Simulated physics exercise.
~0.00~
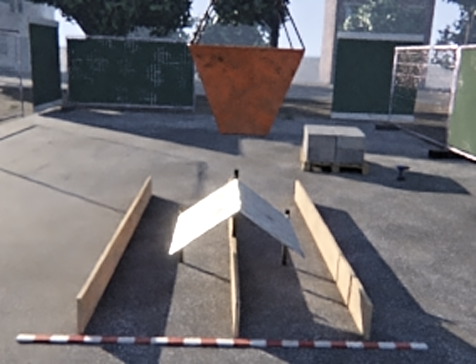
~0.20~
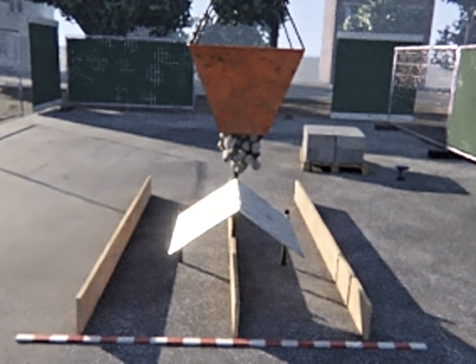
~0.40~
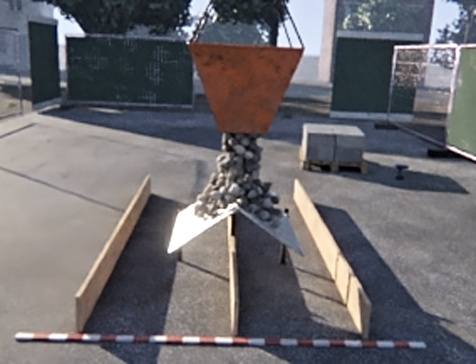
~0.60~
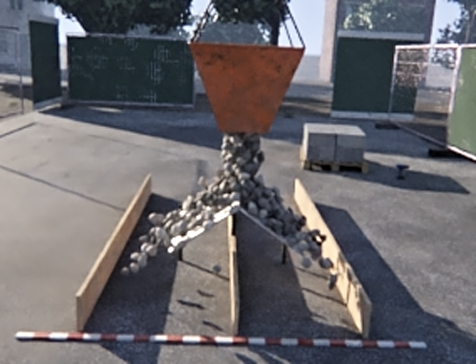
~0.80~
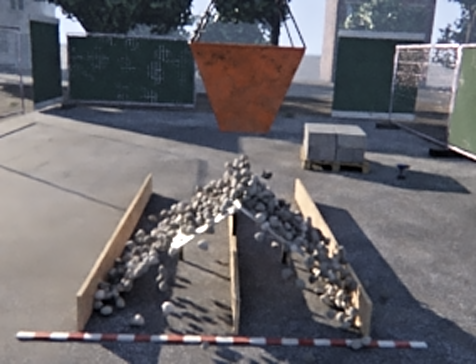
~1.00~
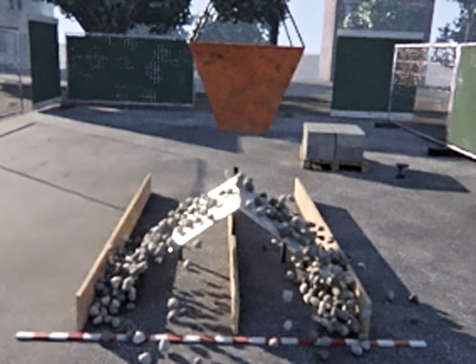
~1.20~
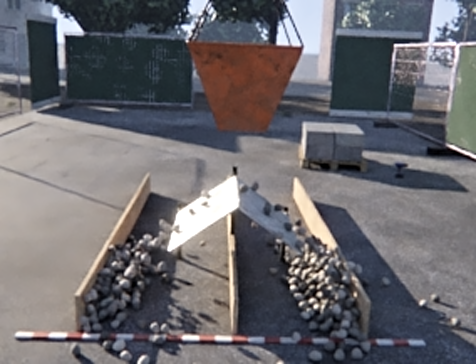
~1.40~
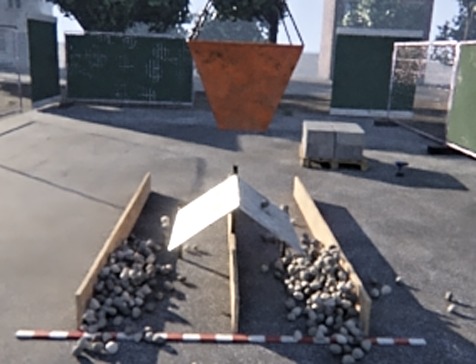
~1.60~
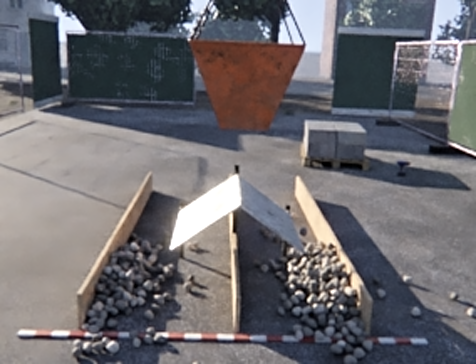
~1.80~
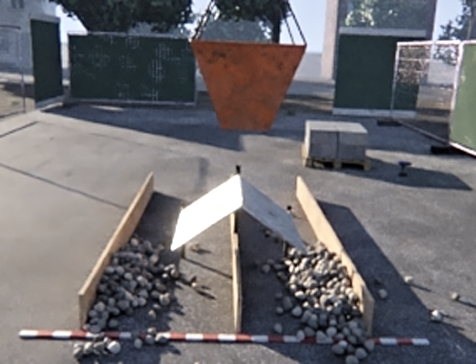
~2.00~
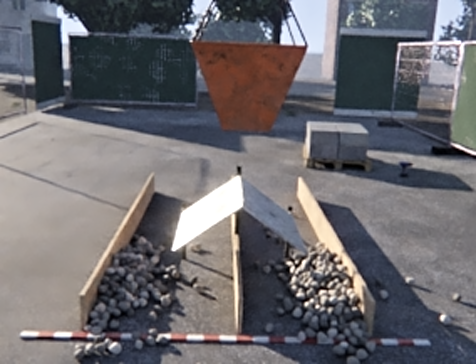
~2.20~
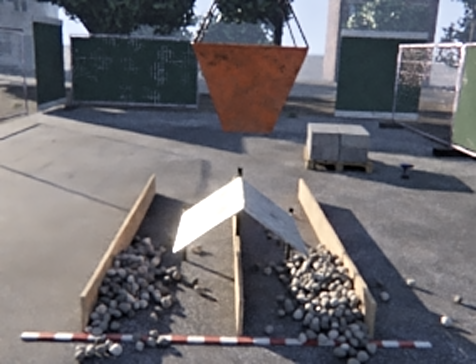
Round stones pouring from an orange skip onto fixed steel slopes, splitting into both bays and settling, slightly more on the right.
